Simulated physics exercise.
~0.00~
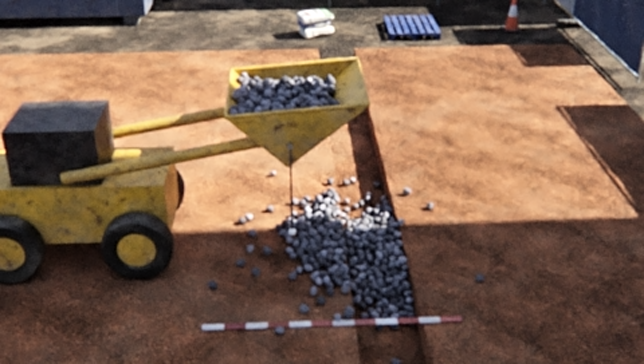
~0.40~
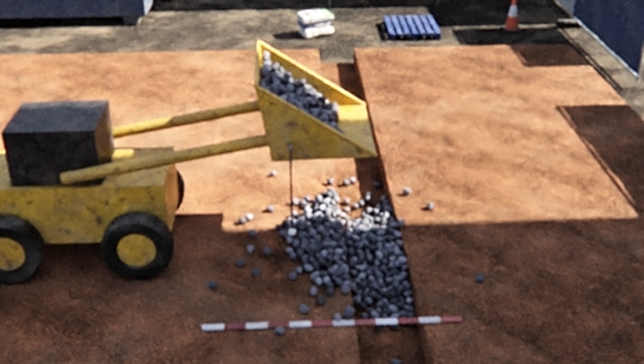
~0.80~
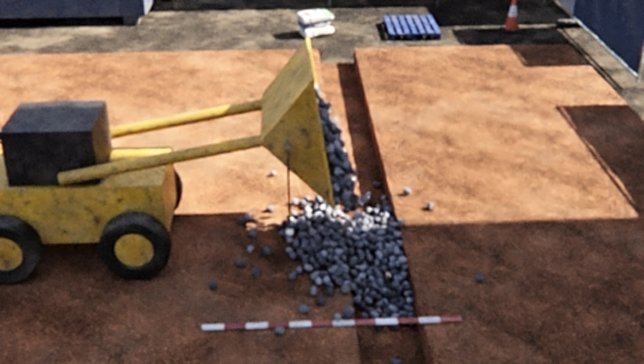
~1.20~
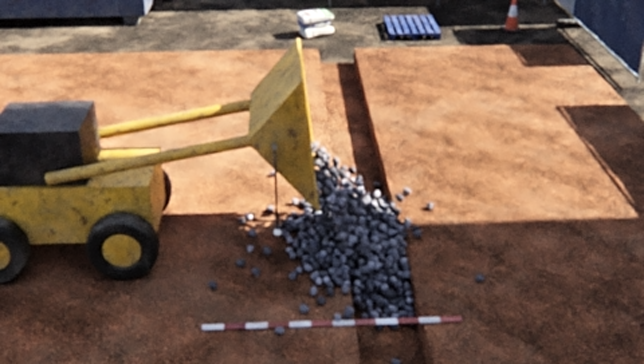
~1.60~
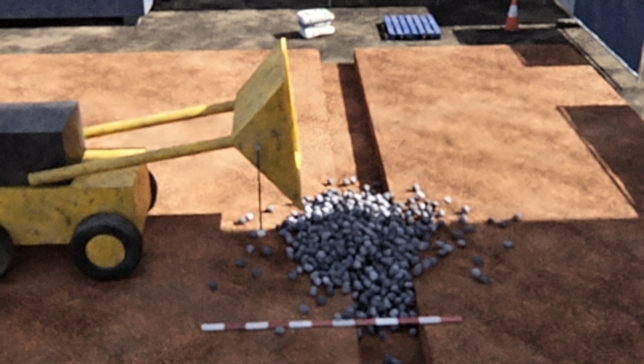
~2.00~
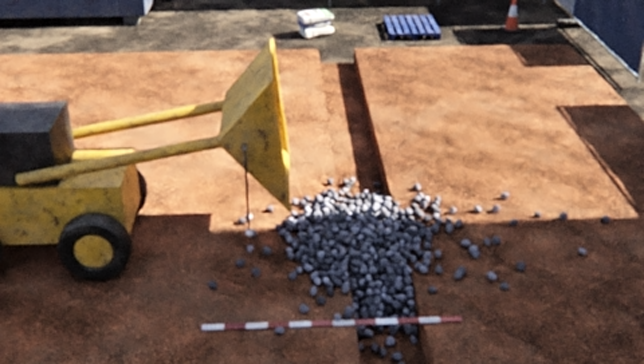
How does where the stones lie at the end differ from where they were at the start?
At the start the stones are split between the raised bucket and a heap at the trench. At the end they all lie on the ground and in the trench, so as a whole they sit lower and farther right, with some scattered beyond the trench's right side.
